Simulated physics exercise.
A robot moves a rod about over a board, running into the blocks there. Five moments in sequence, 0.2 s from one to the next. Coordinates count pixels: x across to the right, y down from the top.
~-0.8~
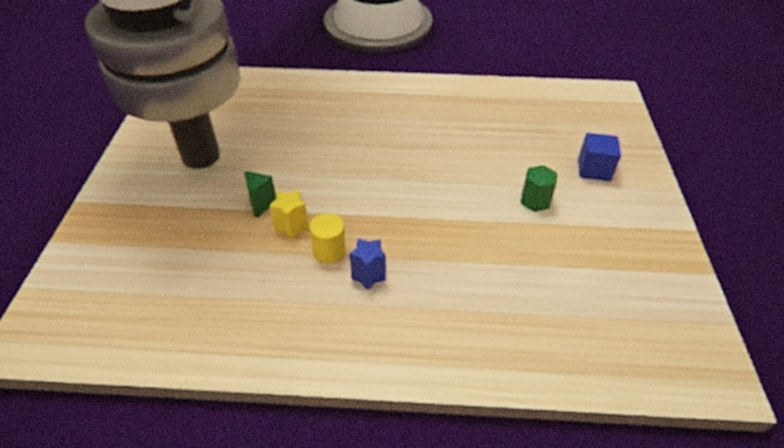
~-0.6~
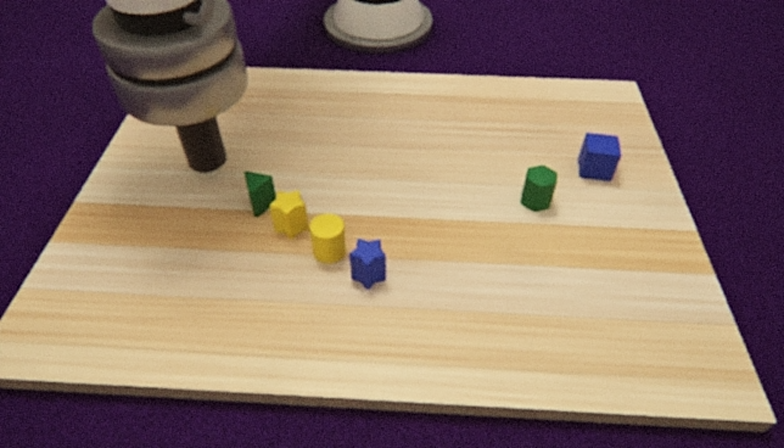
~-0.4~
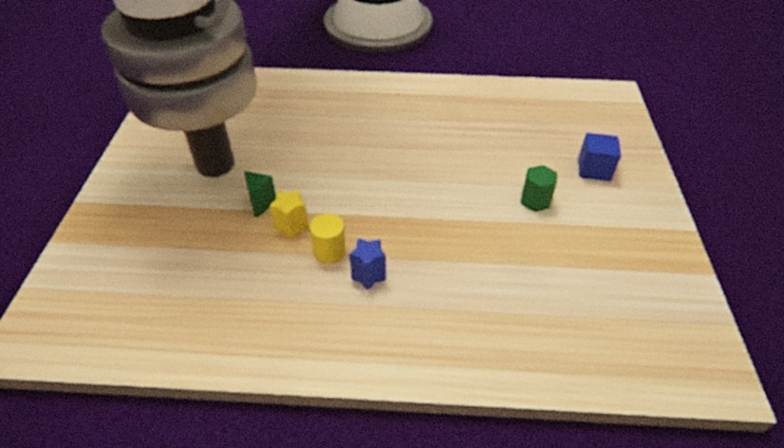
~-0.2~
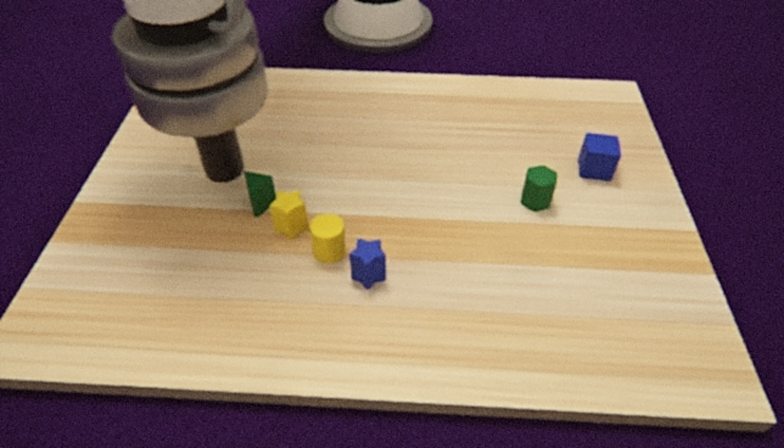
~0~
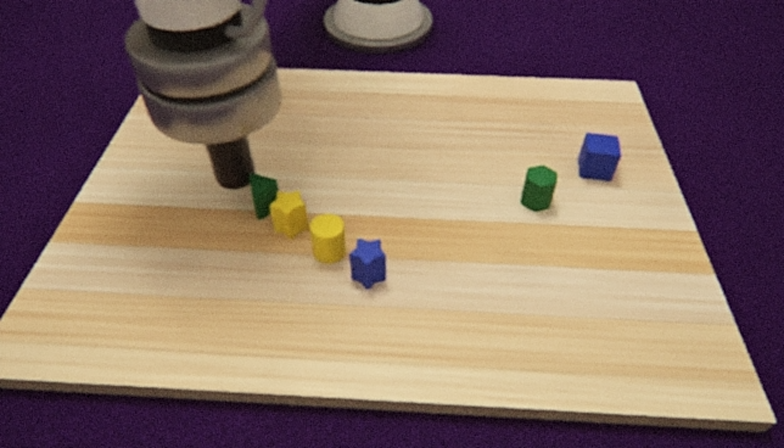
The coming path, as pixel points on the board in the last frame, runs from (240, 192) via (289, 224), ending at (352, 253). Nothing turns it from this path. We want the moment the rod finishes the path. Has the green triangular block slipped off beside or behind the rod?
No.
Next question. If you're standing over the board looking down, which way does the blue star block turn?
Seen from above, clockwise.
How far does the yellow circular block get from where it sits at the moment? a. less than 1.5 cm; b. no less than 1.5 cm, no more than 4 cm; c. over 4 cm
It's c.
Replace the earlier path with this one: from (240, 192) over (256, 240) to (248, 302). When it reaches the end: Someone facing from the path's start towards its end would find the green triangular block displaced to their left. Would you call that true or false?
Verdict: True.
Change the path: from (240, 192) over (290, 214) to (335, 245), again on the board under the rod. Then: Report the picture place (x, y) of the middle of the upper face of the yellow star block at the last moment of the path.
When the path ends, it will be at (303, 243).
The first path, step by step. One third of the way, rod at (269, 200); green triangular block at (299, 202), turned 20° anticlockwise; yellow star block at (320, 212); yellow circular block at (339, 231).
Two thirds of the way, rod at (307, 221); green triangular block at (340, 223), turned 20° anticlockwise; yellow star block at (364, 233); yellow circular block at (381, 254); blue star block at (406, 271), turned 20° clockwise.
At the end, rod at (351, 239); green triangular block at (386, 244), turned 15° anticlockwise; yellow star block at (409, 257), turned 15° clockwise; yellow circular block at (425, 281); blue star block at (450, 301), turned 25° clockwise.
